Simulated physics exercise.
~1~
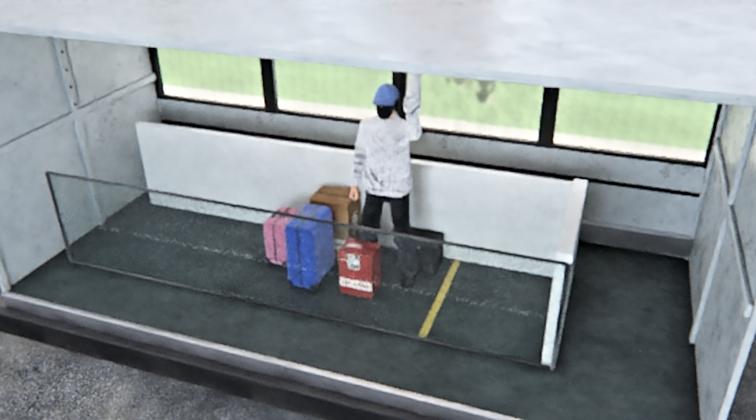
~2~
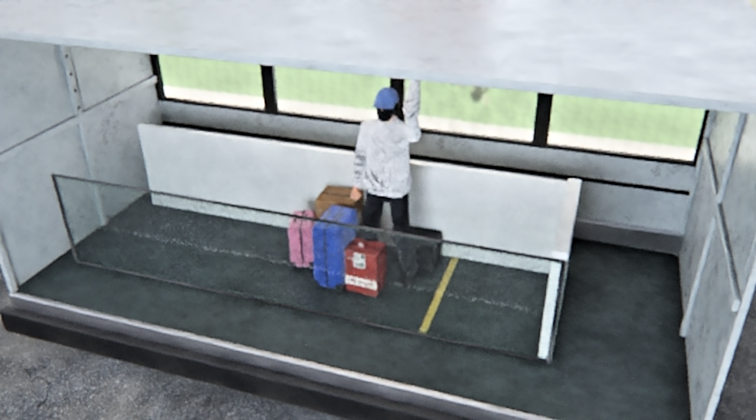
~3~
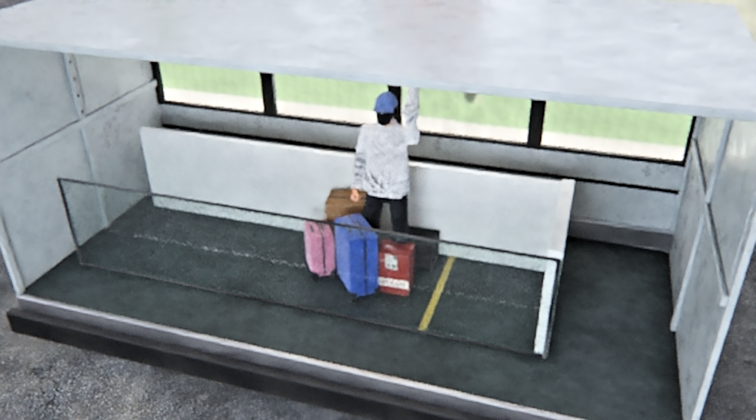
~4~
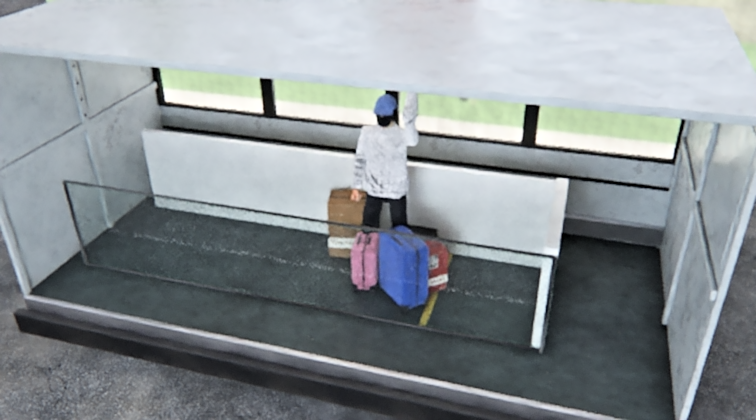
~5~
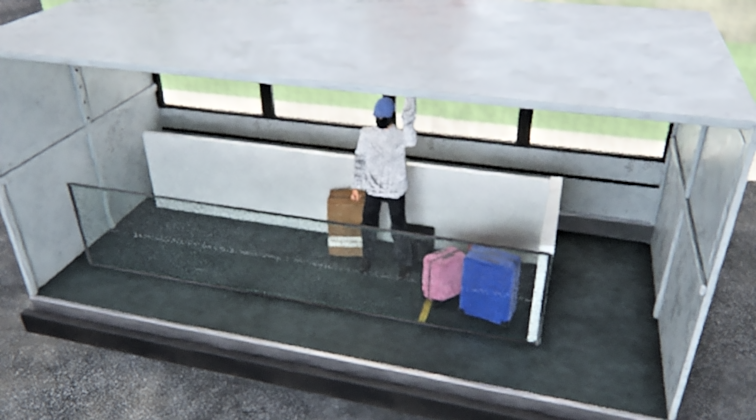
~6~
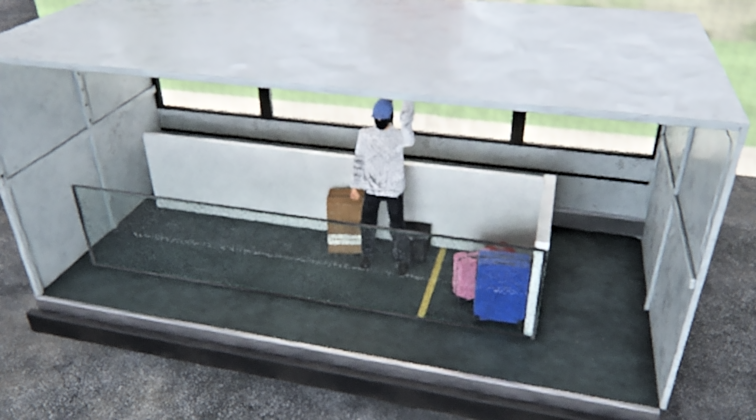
At the start, a passenger in a blue cap and white top stands with one arm raised in a bus bay, with pink and blue wheeled cases, a red pack, a brown bag and a black crate around their legs. The two cases begin sliding right, and soon the red pack moves right too. The pink and blue cases pass in front of the passenger, partly covering the pack, then cross the yellow line. They end upright near the right end of the glass panel, the pack past the line but mostly hidden, while the brown bag and crate remain short of it.
